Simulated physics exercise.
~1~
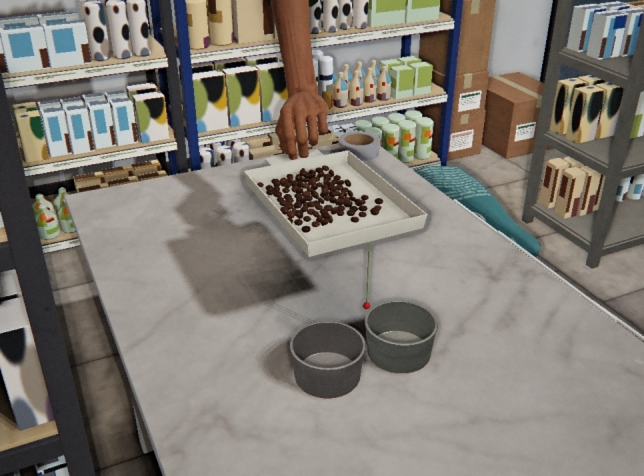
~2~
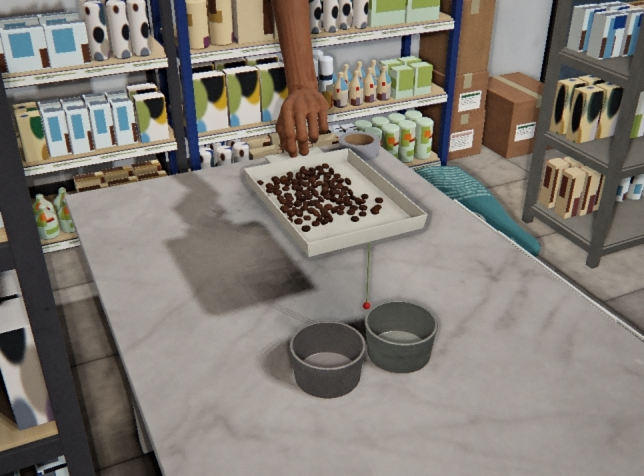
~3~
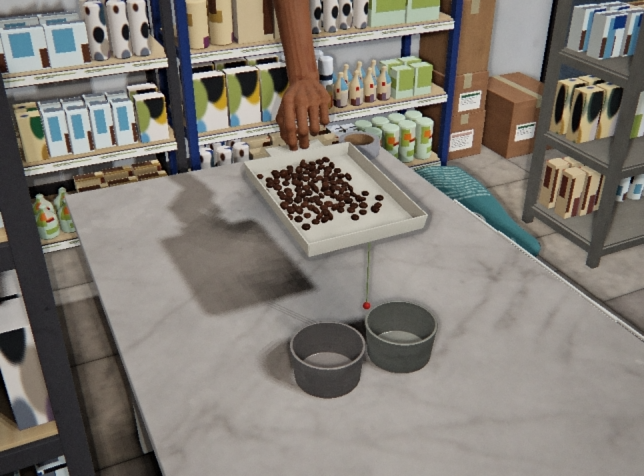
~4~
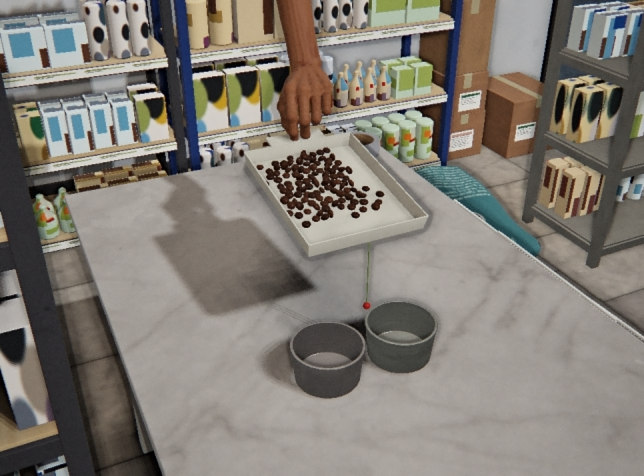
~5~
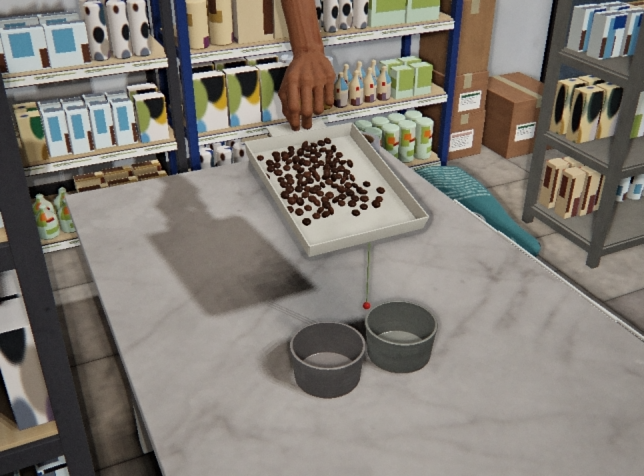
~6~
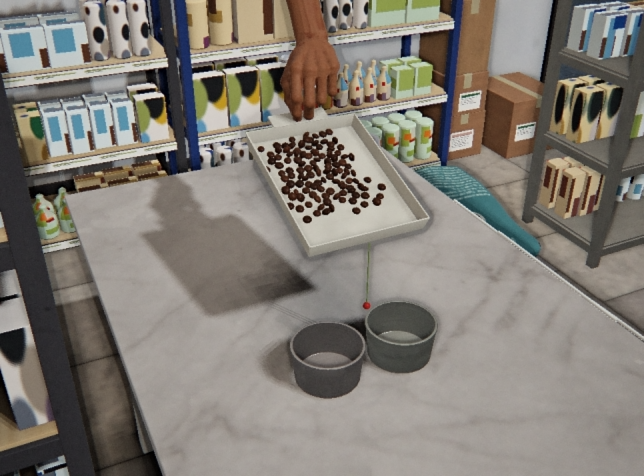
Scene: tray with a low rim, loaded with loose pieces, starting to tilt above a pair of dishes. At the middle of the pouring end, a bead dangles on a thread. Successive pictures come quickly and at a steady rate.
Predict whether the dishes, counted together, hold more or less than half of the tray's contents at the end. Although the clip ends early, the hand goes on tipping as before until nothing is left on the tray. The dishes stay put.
The dishes secure over fifty percent.
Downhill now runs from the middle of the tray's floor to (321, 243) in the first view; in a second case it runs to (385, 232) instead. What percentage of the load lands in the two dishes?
I'd say some 80 in a hundred at first, then 60 in a hundred.
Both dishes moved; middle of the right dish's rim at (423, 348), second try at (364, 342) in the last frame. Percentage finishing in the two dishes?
Roughly 40% first, roughly 60% second.
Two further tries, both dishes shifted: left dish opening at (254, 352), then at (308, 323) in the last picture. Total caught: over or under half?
For the two places in order: A minority share, a minority share.
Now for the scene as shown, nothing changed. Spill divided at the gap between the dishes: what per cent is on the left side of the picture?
It amounts to some 20 percent.
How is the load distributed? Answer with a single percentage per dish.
The left dish ends with 30 per cent of the load and the right dish with 40 per cent.
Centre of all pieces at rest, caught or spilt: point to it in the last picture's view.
Close to (385, 358), more or less.
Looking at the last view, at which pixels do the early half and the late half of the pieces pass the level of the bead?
The leading part at (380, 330), the rest of it at (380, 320).
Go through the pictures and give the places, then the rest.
Corners of the pouring end near (309, 242) and (424, 214), level; middle of the load near (316, 195), flat chocolate drops; left dish near (344, 379); right dish near (419, 355); bead on its thread near (367, 306), in the first picture.
Corners of the pouring end near (309, 242) and (424, 214), level; middle of the load near (316, 194), in the second picture.
Corners of the pouring end near (310, 243) and (425, 214), tipped barely, level across its low end; middle of the load near (316, 190), in the third picture.
Corners of the pouring end near (310, 243) and (425, 215), tipped a little, level across its low end; middle of the load near (317, 184), in the fourth picture.
Corners of the pouring end near (311, 244) and (426, 216), tipped a little, level across its low end; middle of the load near (317, 178), in the fifth picture.
Corners of the pouring end near (311, 245) and (427, 217), tipped clearly, level across its low end; middle of the load near (319, 173); left dish near (344, 379); right dish near (419, 355), in the sixth picture.
Shortly afterwards, tray tipped steeply; all but a few on the tray; a little in the air.
Next, tray tipped past a quarter turn; near a third on the tray; a little in the left dish; near a quarter in the right dish; a little outside both; near a quarter in the air.
Some moments later, tray tipped past a quarter turn; near a third in the left dish; near half in the right dish; near a quarter outside both.
In the end, tray tipped past a quarter turn; near a third in the left dish; near half in the right dish; near a quarter outside both.
